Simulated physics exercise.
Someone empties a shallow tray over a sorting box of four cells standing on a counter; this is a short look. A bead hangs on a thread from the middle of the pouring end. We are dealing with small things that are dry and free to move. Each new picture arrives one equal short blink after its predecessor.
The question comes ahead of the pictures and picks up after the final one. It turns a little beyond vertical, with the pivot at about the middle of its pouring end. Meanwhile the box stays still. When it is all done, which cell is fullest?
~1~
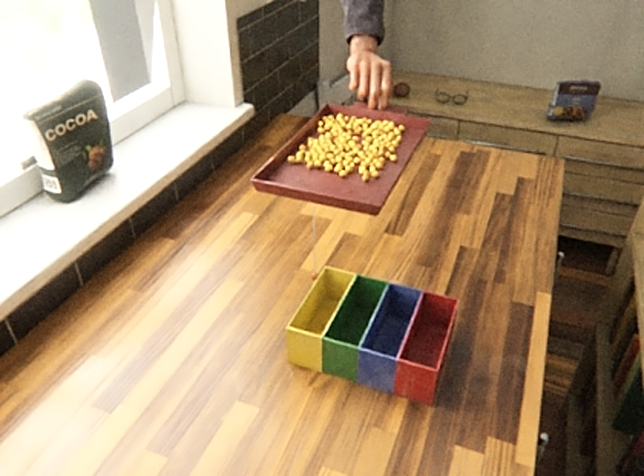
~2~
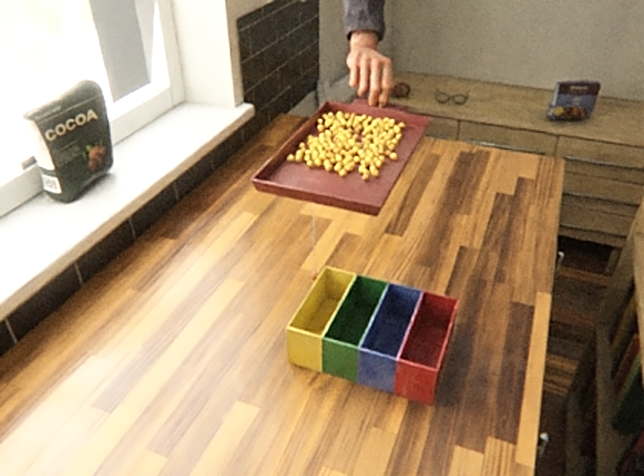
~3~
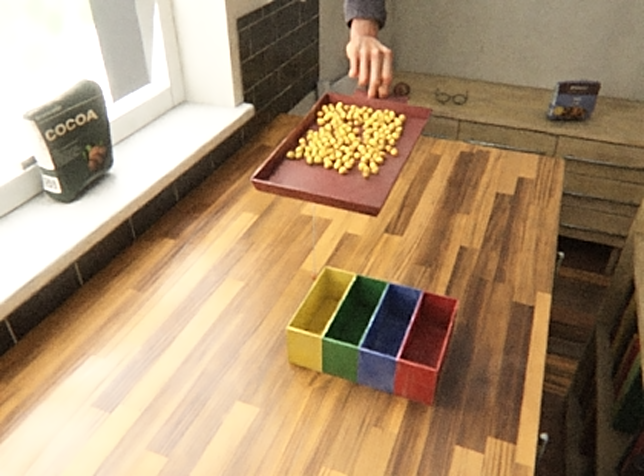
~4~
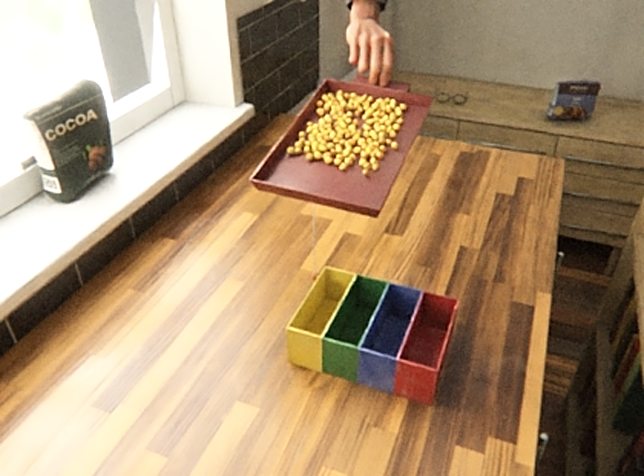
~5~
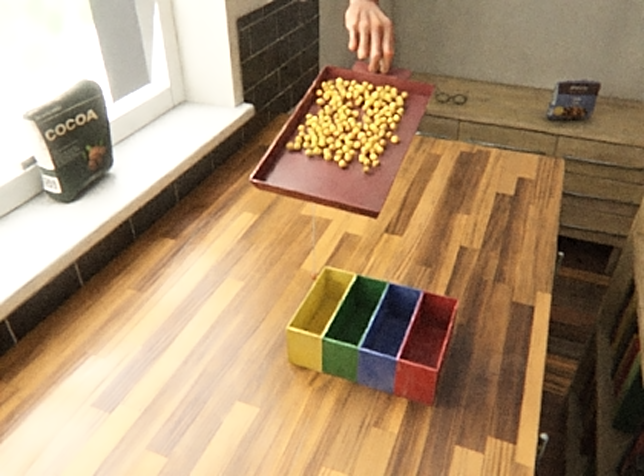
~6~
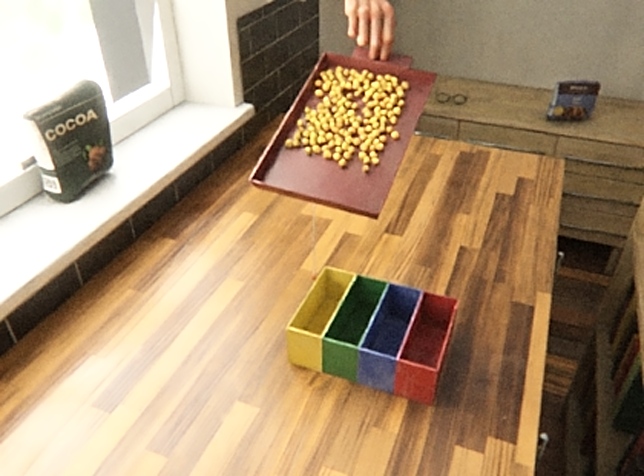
Fullest: The green cell.
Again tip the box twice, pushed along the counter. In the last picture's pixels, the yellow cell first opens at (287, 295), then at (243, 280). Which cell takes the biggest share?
First the blue one, then the red cell.
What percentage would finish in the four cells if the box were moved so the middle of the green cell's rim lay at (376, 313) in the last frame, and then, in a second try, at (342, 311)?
First case 60 in a hundred, second case 80 in a hundred.
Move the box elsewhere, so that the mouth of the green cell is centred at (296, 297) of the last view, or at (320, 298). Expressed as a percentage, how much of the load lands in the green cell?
About 20% on the first try and 20% on the second.
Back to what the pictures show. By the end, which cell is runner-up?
That's yellow.
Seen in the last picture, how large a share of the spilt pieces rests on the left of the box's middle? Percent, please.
Looks to be around 100 per cent of the spill.
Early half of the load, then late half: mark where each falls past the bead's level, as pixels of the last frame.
It passes near (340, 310) first and then near (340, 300).
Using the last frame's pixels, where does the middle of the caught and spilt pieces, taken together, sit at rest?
Resting centre, last picture - approx. (338, 351).
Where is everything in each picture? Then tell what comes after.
Corners of the pouring end at (256, 178) and (378, 203), level; middle of the load at (352, 144), puffed corn balls; bead on its thread at (314, 276); yellow cell at (305, 346); green cell at (340, 357); blue cell at (377, 368); red cell at (415, 379), in the first picture.
Corners of the pouring end at (256, 178) and (378, 204), level; middle of the load at (352, 142), in the second picture.
Corners of the pouring end at (255, 178) and (378, 205), tipped barely, lowest at the right corner; middle of the load at (352, 137), in the third picture.
Corners of the pouring end at (255, 178) and (378, 206), tipped a little, lowest at the right corner; middle of the load at (352, 129), in the fourth picture.
Corners of the pouring end at (254, 178) and (377, 208), tipped a little, lowest at the right corner; middle of the load at (352, 121), in the fifth picture.
Corners of the pouring end at (254, 178) and (377, 210), tipped clearly, lowest at the right corner; middle of the load at (352, 114); yellow cell at (305, 346); green cell at (340, 357); blue cell at (377, 368); red cell at (415, 379), in the sixth picture.
Soon after the last picture, tray tipped steeply; most on the tray; a stray few in the green cell; about a quarter falling or outside the box.
A little later, tray tipped past a quarter turn; about a quarter on the tray; about a quarter in the green cell; a small part in the yellow cell; a small part in the blue cell; a stray few in the red cell; about a third falling or outside the box.
Later still, tray tipped past a quarter turn; about a third in the green cell; about a quarter in the yellow cell; a small part in the blue cell; a stray few in the red cell; about a quarter falling or outside the box.
At rest, tray tipped past a quarter turn; about a third in the green cell; about a quarter in the yellow cell; a small part in the blue cell; a stray few in the red cell; about a quarter outside the box.
